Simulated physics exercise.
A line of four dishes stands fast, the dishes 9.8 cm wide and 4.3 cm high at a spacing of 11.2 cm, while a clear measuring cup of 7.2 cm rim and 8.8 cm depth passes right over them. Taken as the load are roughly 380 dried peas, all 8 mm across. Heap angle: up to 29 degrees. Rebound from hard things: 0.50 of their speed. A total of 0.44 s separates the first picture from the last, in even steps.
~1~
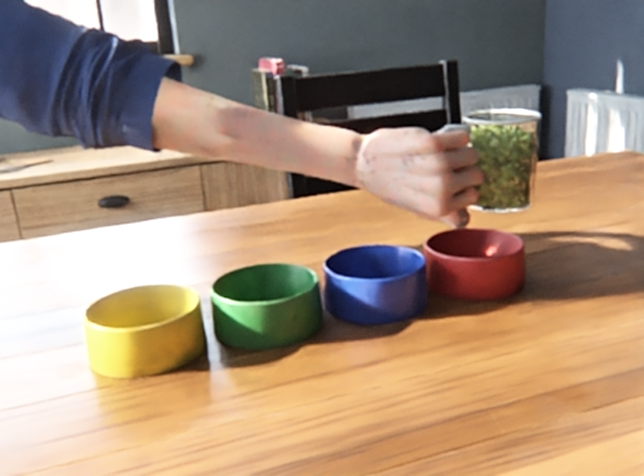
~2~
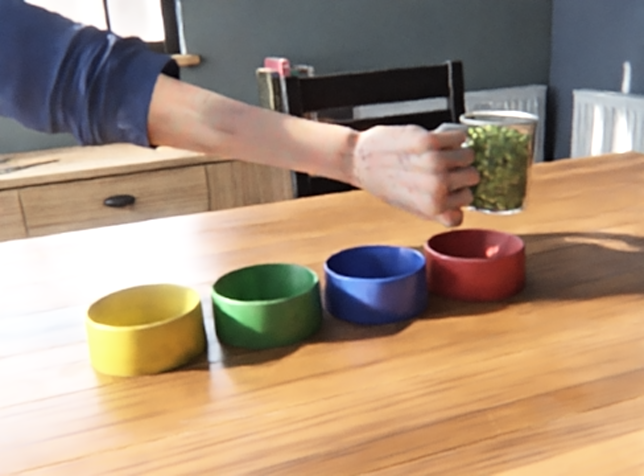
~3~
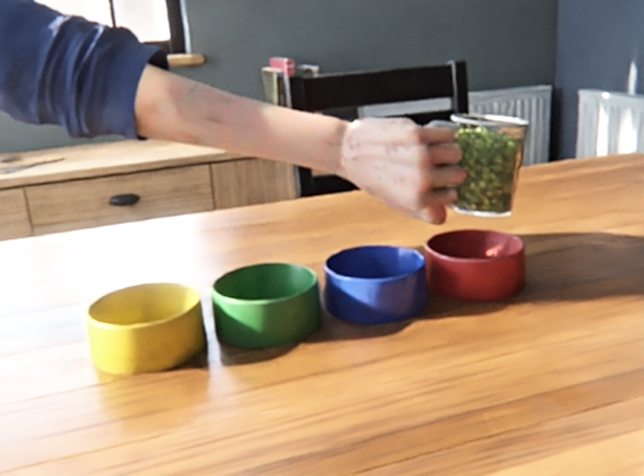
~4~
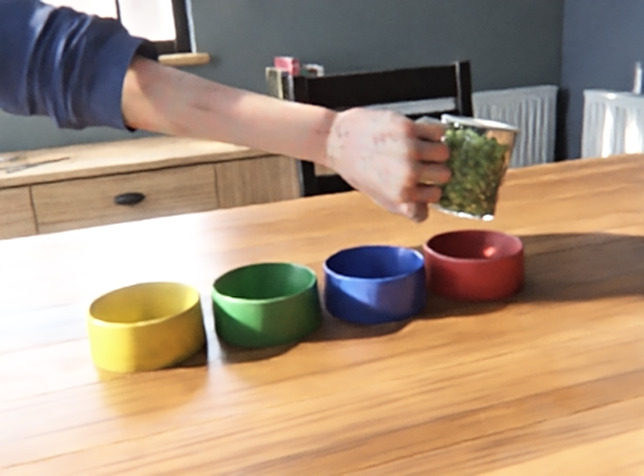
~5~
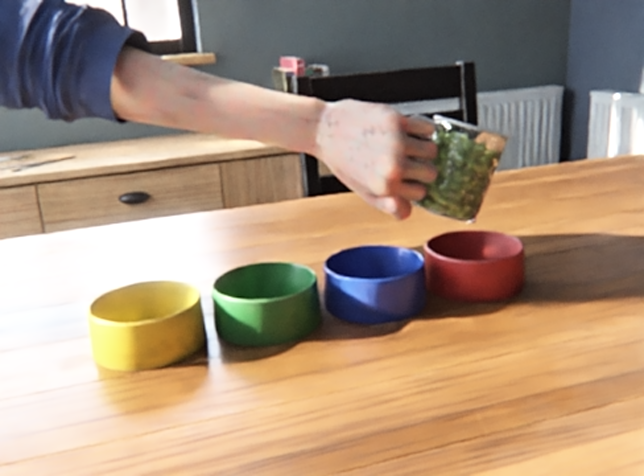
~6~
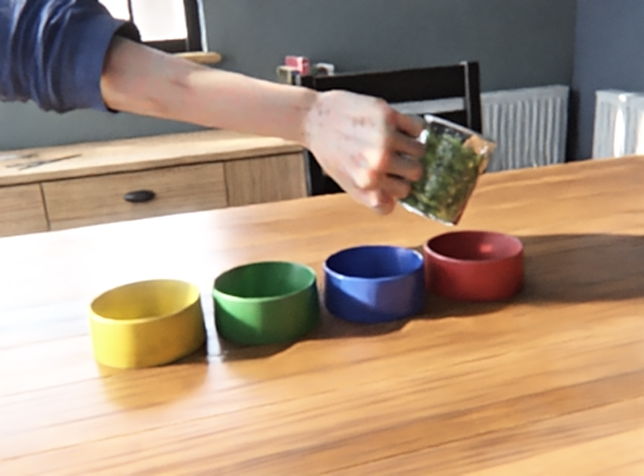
A hand reaching in from the left, its arm in a dark blue sleeve, holds a clear cup of small green pieces above a sunlit wooden table, seen from slightly above. Below stand four round dishes, yellow, green, blue and red from left to right, with a black chair and wooden drawers behind. The hand moves the cup left while tilting it gradually rightward, as the view shifts slightly.
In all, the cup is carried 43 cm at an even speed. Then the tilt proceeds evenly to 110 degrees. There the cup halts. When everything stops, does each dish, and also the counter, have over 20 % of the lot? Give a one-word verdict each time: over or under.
Verdicts: Red under, blue under, green over, yellow under, counter under.
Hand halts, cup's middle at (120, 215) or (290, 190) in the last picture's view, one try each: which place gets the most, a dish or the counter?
Try 1 - green; try 2 - blue.
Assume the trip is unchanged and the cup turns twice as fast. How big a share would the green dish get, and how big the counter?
Green 0; counter 20.
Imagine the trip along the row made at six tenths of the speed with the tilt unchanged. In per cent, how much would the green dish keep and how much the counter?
Green: 0; counter: 10.
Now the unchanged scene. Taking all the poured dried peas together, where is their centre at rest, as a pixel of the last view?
Roughly (264, 304).
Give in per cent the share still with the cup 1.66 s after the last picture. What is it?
10 per cent.
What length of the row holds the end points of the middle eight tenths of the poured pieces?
Some 11 cm.
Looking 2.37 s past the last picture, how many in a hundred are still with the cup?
It comes out close to 0 per cent.
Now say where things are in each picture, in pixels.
The first frame shows cup at (501, 161), tilt 0 degrees, lip at (532, 113), moved 0.0 cm; middle of the pieces at (500, 163); red dish at (474, 243); blue dish at (374, 262); green dish at (265, 283); yellow dish at (142, 306).
The second frame shows cup at (497, 162), tilt 2 degrees, lip at (530, 116), moved 0.6 cm; middle of the pieces at (496, 165).
The third frame shows cup at (484, 165), tilt 8 degrees, lip at (521, 122), moved 2.0 cm; middle of the pieces at (483, 167).
The fourth frame shows cup at (471, 167), tilt 14 degrees, lip at (511, 128), moved 3.5 cm; middle of the pieces at (469, 170).
The fifth frame shows cup at (457, 170), tilt 19 degrees, lip at (501, 135), moved 5.0 cm; middle of the pieces at (456, 172).
The sixth frame shows cup at (444, 172), tilt 25 degrees, lip at (490, 142), moved 6.5 cm; middle of the pieces at (442, 174); red dish at (474, 245); blue dish at (373, 262); green dish at (264, 280); yellow dish at (145, 299).
Then, 1.00 s after the last picture, tilt 91 degrees; cup holds 95 %, blue 5 %.
Then, 1.66 s after the last picture, tilt 110 degrees; cup holds 10 %, blue 5 %, green 70 %.
Then, 2.37 s after the last picture, tilt 110 degrees; cup holds 0 %, blue 5 %, green 75 %, yellow 5 %.
In the end, red 0 %, blue 5 %, green 75 %, yellow 5 %, counter 15 %.
